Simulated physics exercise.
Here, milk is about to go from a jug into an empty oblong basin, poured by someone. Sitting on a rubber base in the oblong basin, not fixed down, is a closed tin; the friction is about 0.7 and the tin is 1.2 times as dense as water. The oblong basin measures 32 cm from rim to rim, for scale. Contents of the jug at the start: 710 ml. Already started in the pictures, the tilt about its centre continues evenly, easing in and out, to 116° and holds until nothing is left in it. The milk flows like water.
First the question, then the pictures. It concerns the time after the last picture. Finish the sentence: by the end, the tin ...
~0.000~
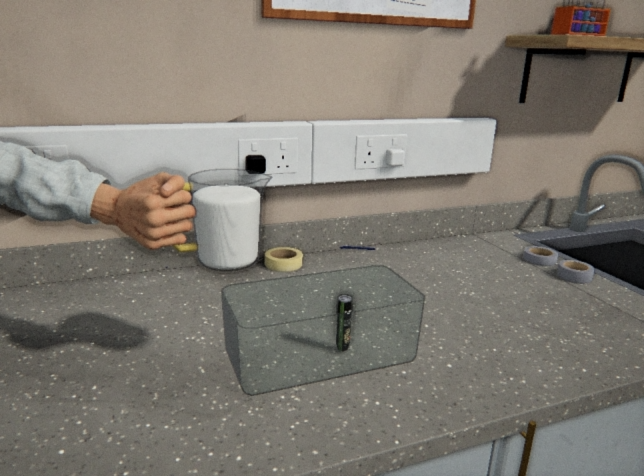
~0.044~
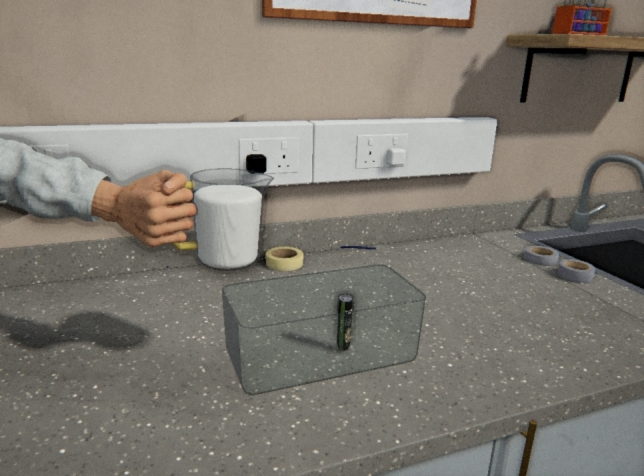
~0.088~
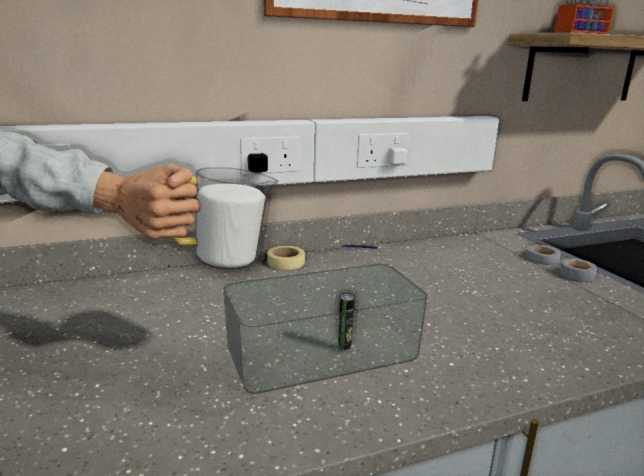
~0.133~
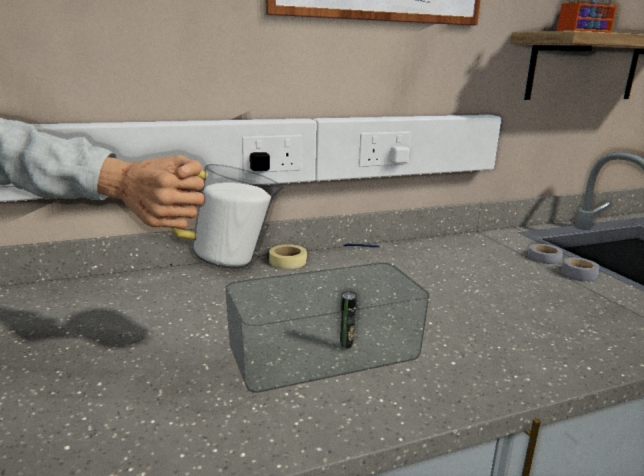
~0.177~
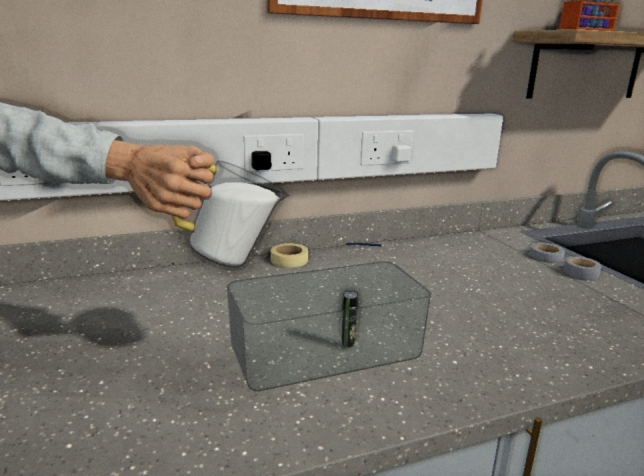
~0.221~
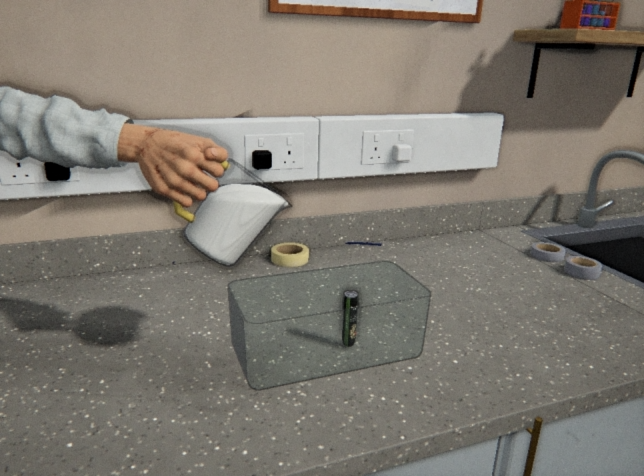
By the end, the tin is still upright.
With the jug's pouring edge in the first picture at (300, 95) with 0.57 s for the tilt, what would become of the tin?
Result: Tin tipped over.
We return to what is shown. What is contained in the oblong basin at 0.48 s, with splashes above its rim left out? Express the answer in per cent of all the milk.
Roughly 22 percent.
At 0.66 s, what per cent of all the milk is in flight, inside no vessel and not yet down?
Something like 12 per cent is in the air then.
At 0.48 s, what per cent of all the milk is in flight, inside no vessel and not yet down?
At that moment, about 28 percent.
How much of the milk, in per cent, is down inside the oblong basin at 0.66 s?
Around 80 in a hundred.
After 0.48 s the tilt is 108° and 51 per cent is still to pour; the tin stands where it began.
After 0.66 s the tilt is 116° and 8 per cent is still to pour; the tin stands where it began.
After 0.86 s the tilt is 116° and 0 per cent is still to pour; the tin stands where it began.
After 1.07 s the tilt is 116° and 0 per cent is still to pour; the tin stands where it began.
In the end the tin stands where it began.
